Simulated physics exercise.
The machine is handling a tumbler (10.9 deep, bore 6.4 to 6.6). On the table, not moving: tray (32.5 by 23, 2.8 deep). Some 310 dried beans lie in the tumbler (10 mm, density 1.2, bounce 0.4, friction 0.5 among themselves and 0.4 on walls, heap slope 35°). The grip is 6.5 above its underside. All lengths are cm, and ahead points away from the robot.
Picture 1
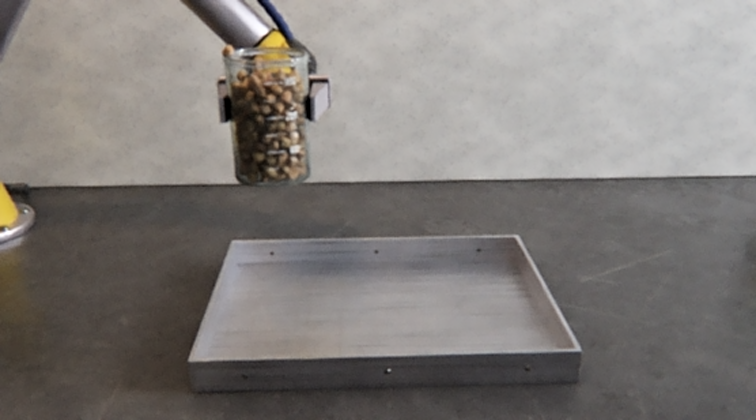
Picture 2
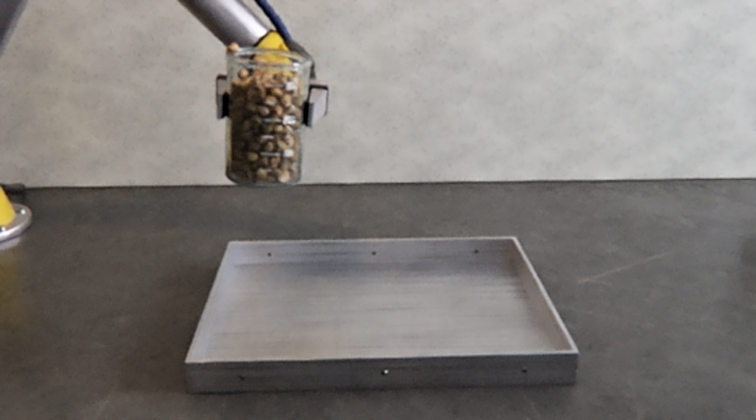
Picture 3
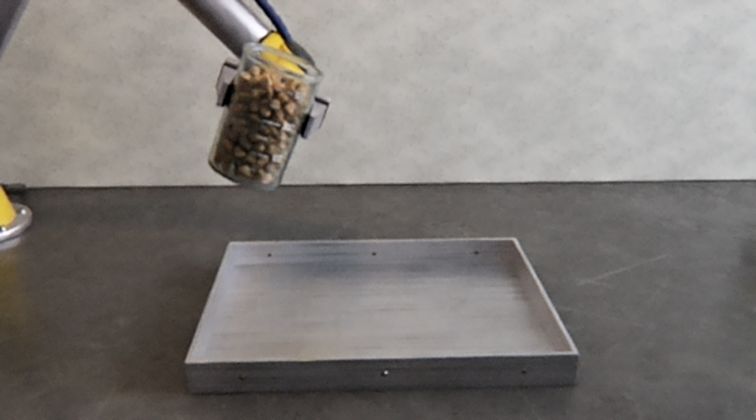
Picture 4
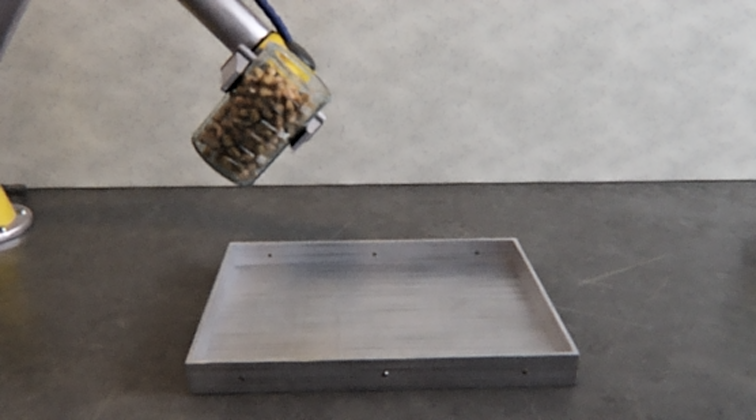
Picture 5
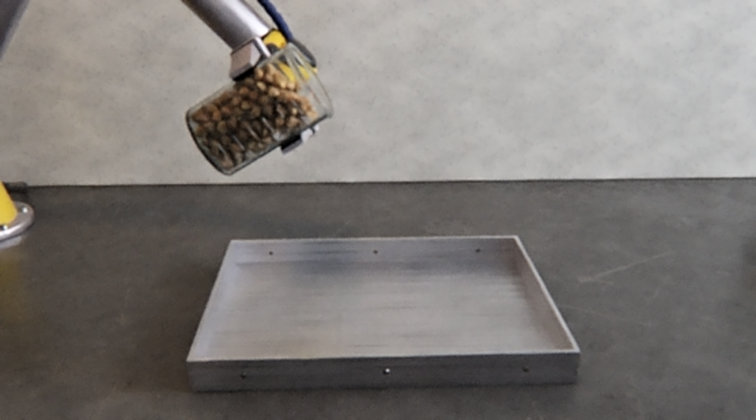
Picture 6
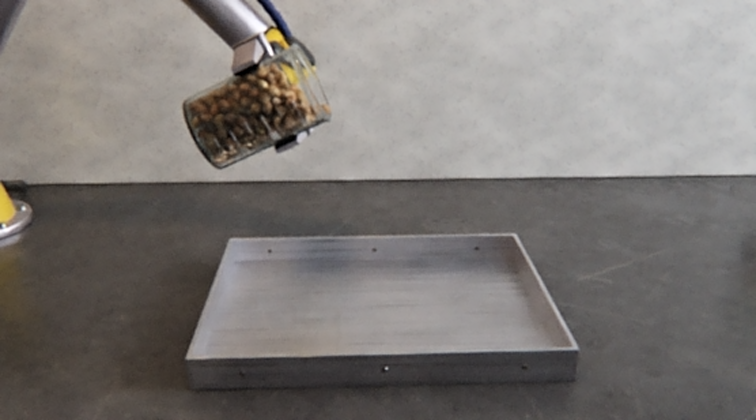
Glass tumbler of dried beans tilting steadily to the right in a robot arm's gripper above an empty, shallow grey tray.
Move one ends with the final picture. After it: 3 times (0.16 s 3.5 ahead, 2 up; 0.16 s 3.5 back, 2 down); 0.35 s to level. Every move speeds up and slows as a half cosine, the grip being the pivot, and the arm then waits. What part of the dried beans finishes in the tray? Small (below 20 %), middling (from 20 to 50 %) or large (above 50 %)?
Share in the tray: Small (below 20 %).
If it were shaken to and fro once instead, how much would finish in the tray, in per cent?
In that case some 5 per cent.
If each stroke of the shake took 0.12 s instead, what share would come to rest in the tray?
It would be near 40 per cent.
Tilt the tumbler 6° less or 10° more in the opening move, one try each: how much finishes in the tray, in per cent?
About 5 and 30 per cent.
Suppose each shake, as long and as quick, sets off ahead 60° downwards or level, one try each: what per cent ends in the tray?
Some 0 and 5 per cent.
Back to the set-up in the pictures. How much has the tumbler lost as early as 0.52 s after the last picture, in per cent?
Near 5 per cent so far.
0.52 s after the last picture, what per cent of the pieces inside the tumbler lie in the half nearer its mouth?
Some 45 per cent.
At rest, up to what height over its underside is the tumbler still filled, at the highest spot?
About 10.0 cm.
Then, 0.52 s after the last picture, tilted 65° forward, highest piece 25 above the table; 291 in the tumbler, 12 in the tray, 6 in flight or on a rim.
Then, 1.05 s after the last picture, tilted 55° forward, highest piece 23 above the table; 269 in the tumbler, 39 in the tray, 1 in flight or on a rim.
Then, 1.51 s after the last picture, level, highest piece 25 above the table; 269 in the tumbler, 40 in the tray.
Then, 2.56 s after the last picture, level, highest piece 25 above the table; 269 in the tumbler, 40 in the tray.
Final count, 269 in the tumbler, 40 in the tray. That is 13 % in the tray.
